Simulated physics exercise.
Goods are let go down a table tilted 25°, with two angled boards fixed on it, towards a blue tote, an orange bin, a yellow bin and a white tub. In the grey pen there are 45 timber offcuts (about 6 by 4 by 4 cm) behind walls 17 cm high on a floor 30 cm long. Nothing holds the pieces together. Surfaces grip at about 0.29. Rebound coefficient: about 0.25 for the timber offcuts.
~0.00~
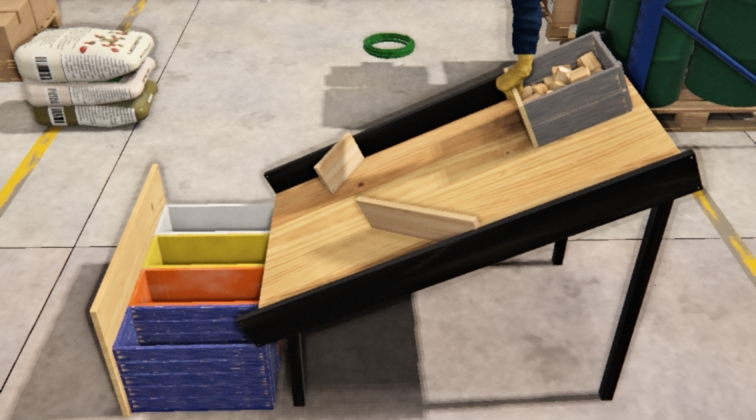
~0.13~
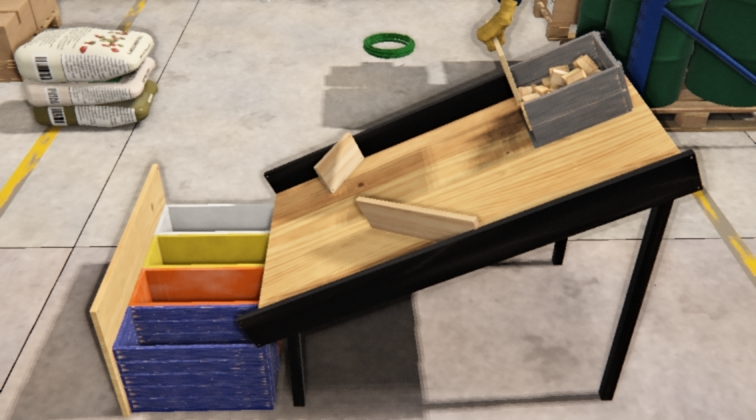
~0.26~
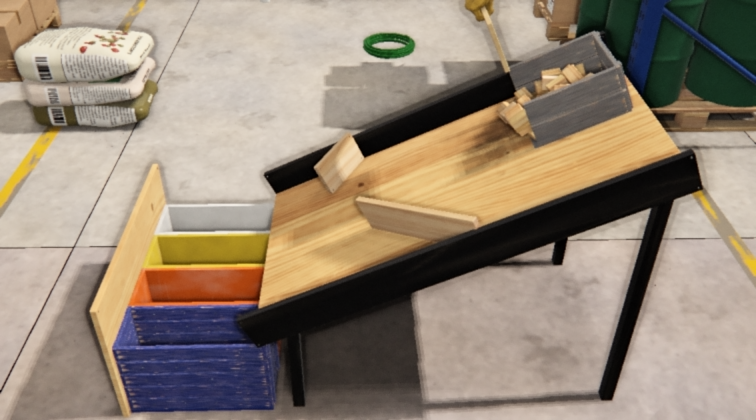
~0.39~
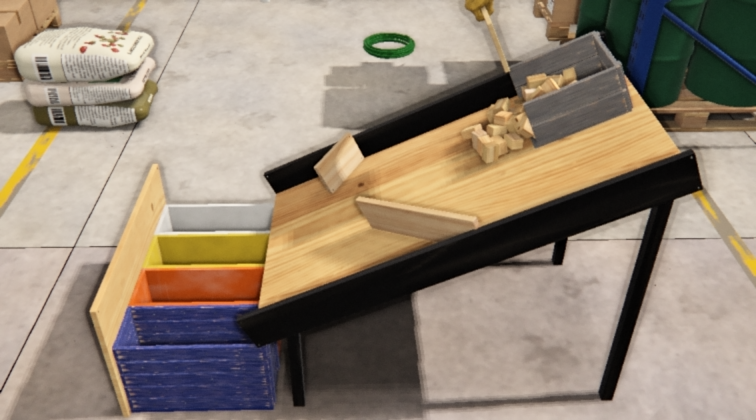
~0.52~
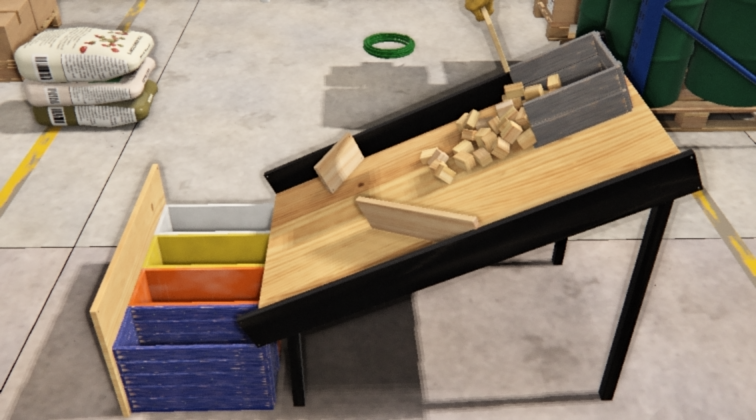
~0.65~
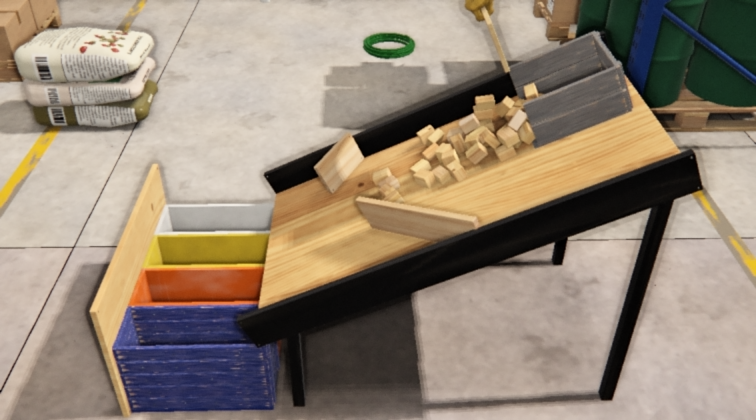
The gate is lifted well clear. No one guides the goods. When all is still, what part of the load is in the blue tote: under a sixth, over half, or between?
Ending in the blue tote: Fewer than one in six of them.
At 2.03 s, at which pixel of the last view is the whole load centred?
Around (187, 304).
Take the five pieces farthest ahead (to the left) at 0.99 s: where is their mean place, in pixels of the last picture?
At about (244, 250).
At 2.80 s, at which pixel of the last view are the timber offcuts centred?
Around (188, 310).
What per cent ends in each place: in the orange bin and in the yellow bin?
About 25 and 75 per cent.
After 0.99 s, 1 in the orange bin, 2 in the yellow bin, 41 on the slope and 1 in the air.
After 1.42 s, 4 in the orange bin, 15 in the yellow bin, 21 on the slope and 5 in the air.
After 2.03 s, 11 in the orange bin, 31 in the yellow bin and 3 on the slope.
When it is over (at 2.80 s), 11 in the orange bin, 33 in the yellow bin and 1 on the slope. Asked share, 0 of 45, 0 per cent.
